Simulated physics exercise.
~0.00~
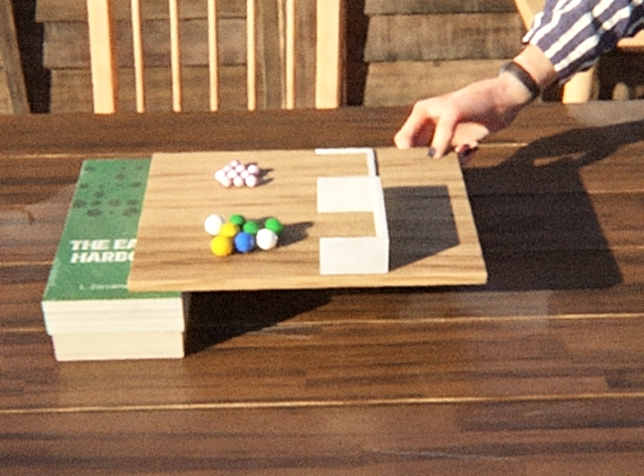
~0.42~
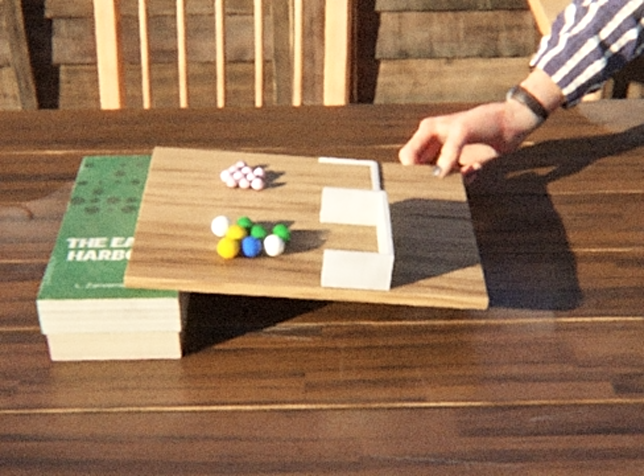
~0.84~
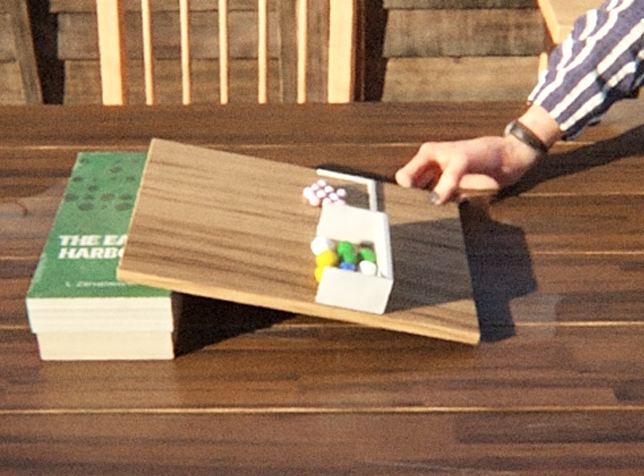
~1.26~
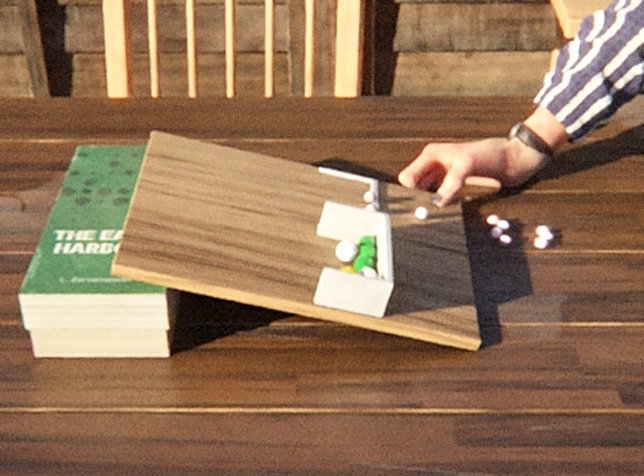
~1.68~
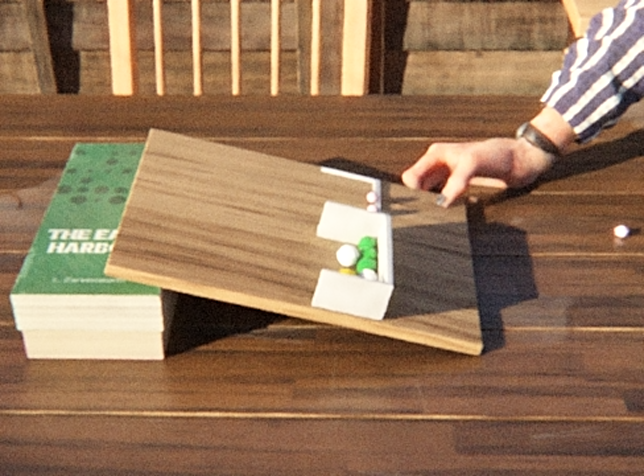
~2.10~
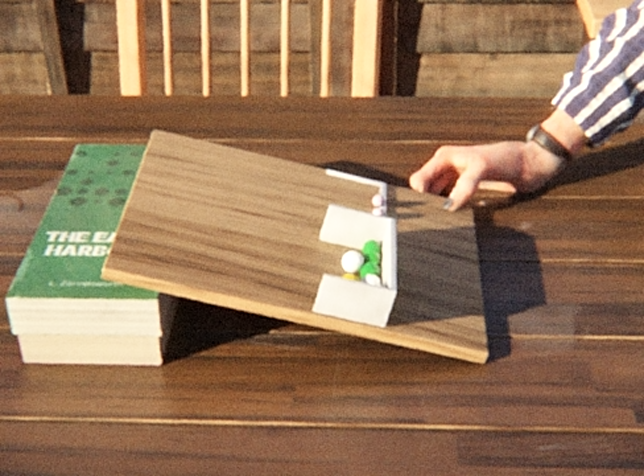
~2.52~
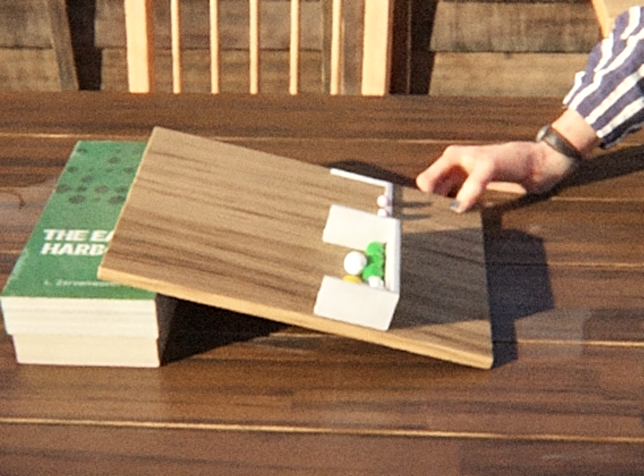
A hand lowered the right end of a wooden board propped on a thick green book, and two groups of small balls rolled down; the colourful nearer ones piled up behind a white barrier, while most of the pale farther ones got past theirs.
